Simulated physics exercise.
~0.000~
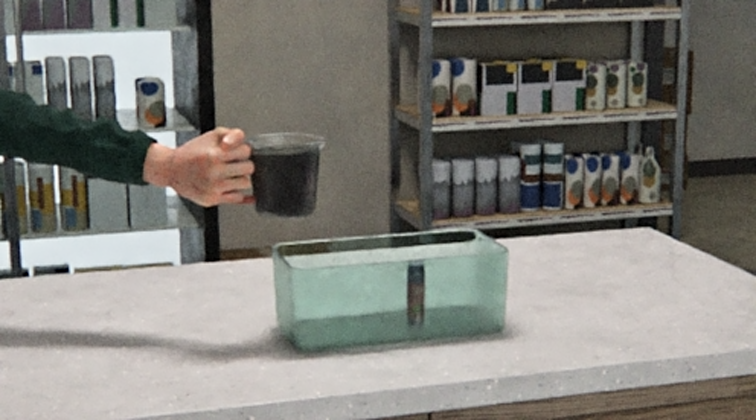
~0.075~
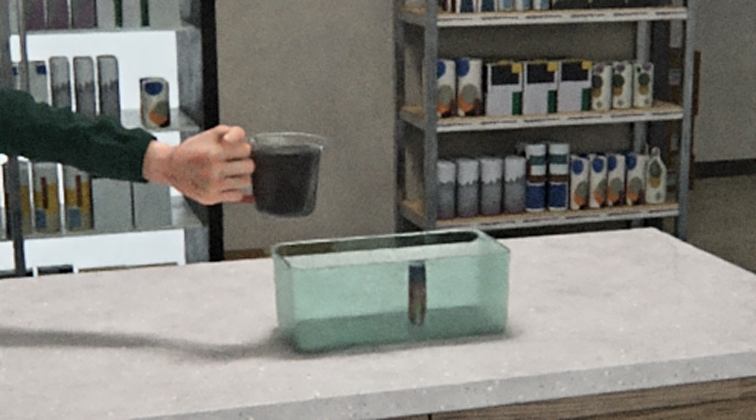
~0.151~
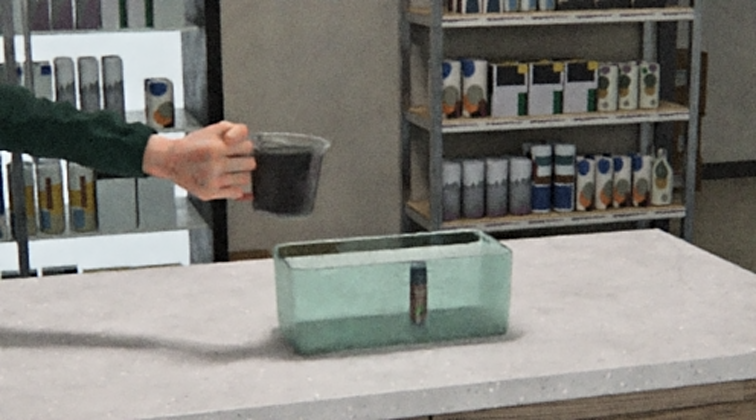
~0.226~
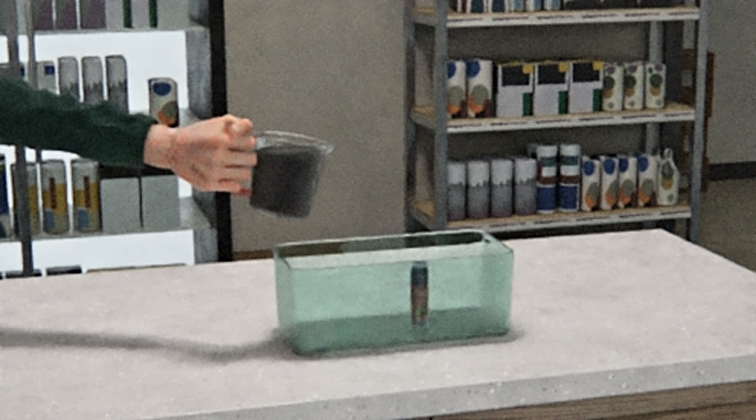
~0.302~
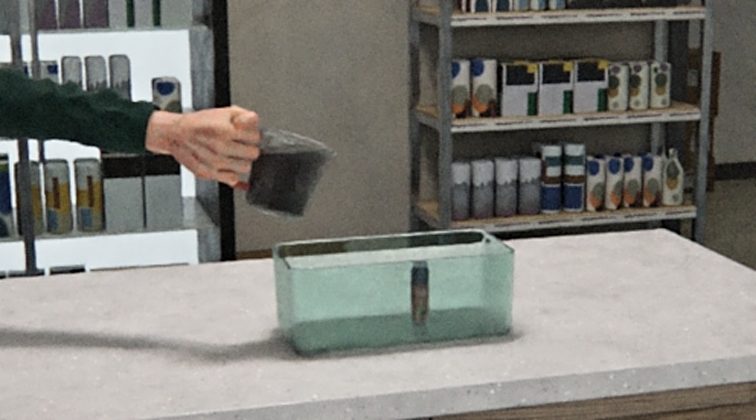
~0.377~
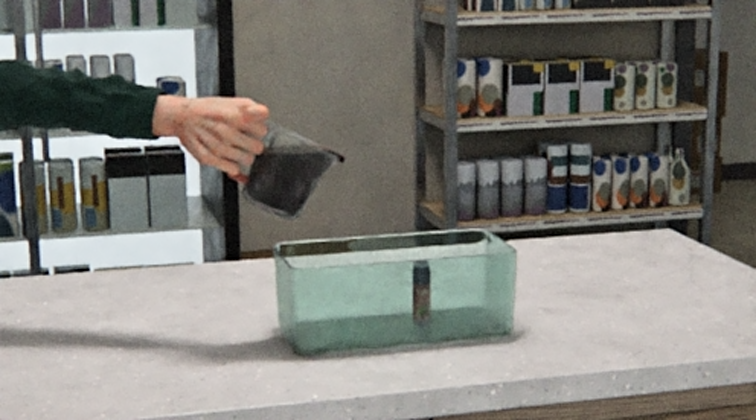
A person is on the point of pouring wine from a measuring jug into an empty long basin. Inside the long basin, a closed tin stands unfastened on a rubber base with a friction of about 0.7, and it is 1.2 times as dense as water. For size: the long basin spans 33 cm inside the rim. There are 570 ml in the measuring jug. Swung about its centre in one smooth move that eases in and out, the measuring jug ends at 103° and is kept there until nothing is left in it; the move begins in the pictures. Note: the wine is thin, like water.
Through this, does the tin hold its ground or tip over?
The tin holds its ground.
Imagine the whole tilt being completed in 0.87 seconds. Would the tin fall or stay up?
In that case the tin does not tip.
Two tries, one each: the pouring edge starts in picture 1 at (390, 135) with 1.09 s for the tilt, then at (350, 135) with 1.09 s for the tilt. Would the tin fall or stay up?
The tin stays vertical the first time and overturns the second time.
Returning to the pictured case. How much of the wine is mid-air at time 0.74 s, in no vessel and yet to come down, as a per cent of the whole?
Some 20 per cent, I reckon.
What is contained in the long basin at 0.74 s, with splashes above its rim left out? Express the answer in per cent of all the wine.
I reckon close to 20 percent of it.
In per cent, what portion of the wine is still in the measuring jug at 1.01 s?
About 12 per cent.
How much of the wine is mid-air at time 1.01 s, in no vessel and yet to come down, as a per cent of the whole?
About 10 per cent.
After 0.74 s the tilt is 79° and 59 per cent is still to pour; the tin stands where it began.
After 1.01 s the tilt is 102° and 12 per cent is still to pour; the tin stands where it began.
After 1.29 s the tilt is 103° and 1 per cent is still to pour; the tin stands where it began.
After 1.59 s the tilt is 103° and 0 per cent is still to pour; the tin stands where it began.
In the end the tin stands where it began.
